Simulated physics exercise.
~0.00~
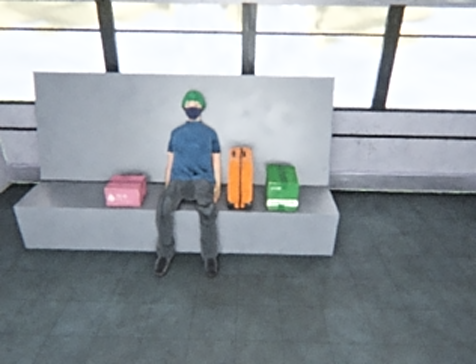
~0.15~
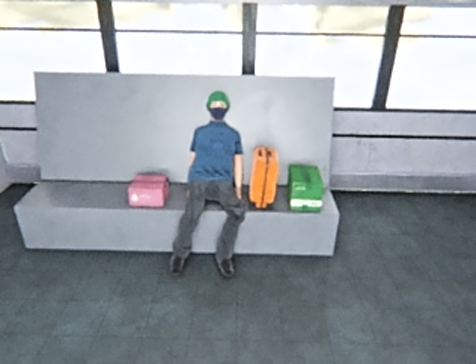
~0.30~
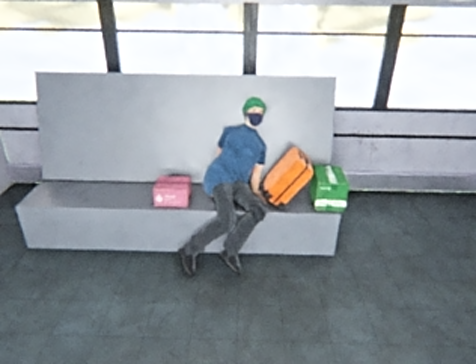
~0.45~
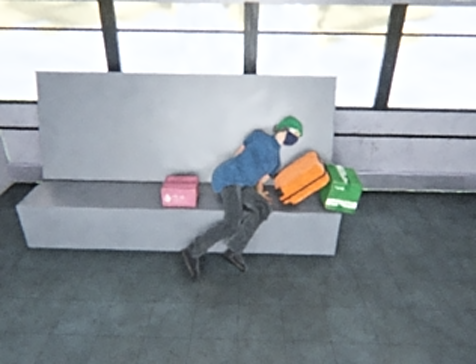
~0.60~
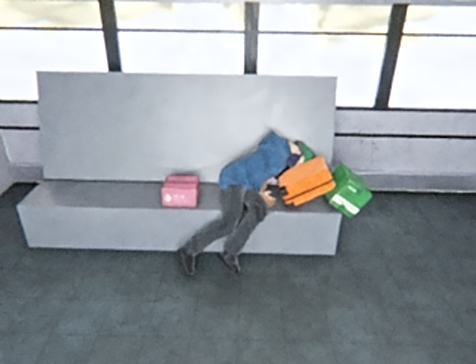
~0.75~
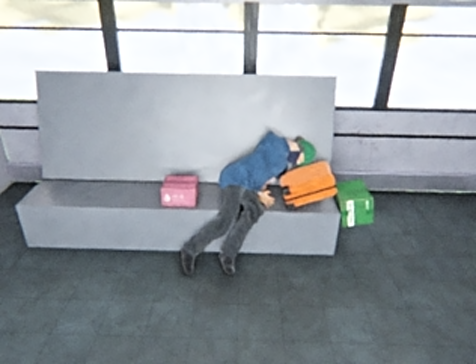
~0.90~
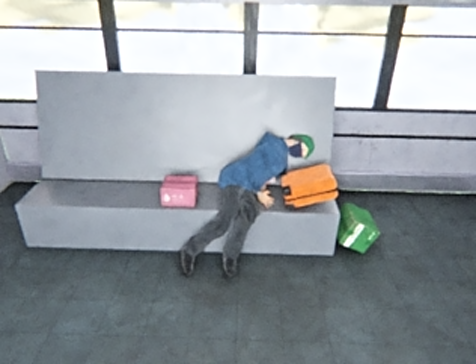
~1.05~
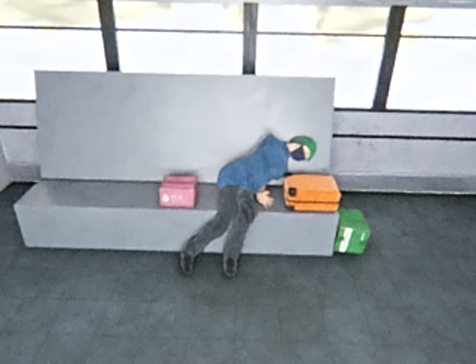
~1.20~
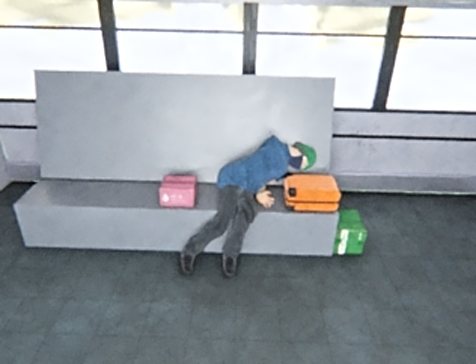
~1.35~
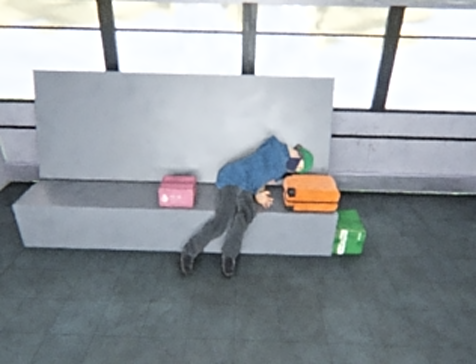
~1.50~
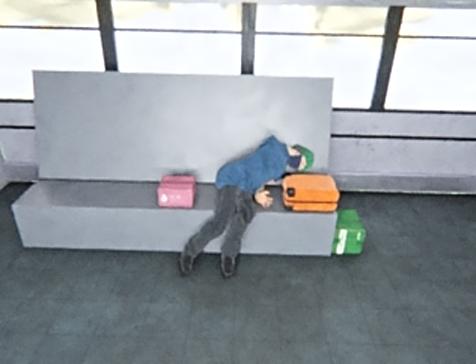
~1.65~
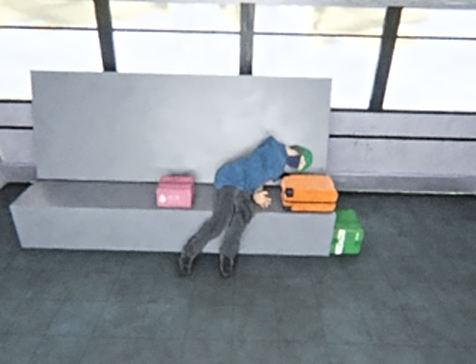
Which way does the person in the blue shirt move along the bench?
The person moves to the right along the bench, slumping over to that side.
A person in a green cap, dark face mask, blue shirt and dark trousers sits on a long grey bench below windows, seen from the front and slightly above. A pink box rests to the left, with an upright orange case and a green bag to the right. The person and all the luggage slide right along the seat, and the limp person slumps over sideways as the orange case tips onto its side. The green bag tumbles off the right end to the floor. The person ends slumped beside the orange case, the pink box still on the bench.
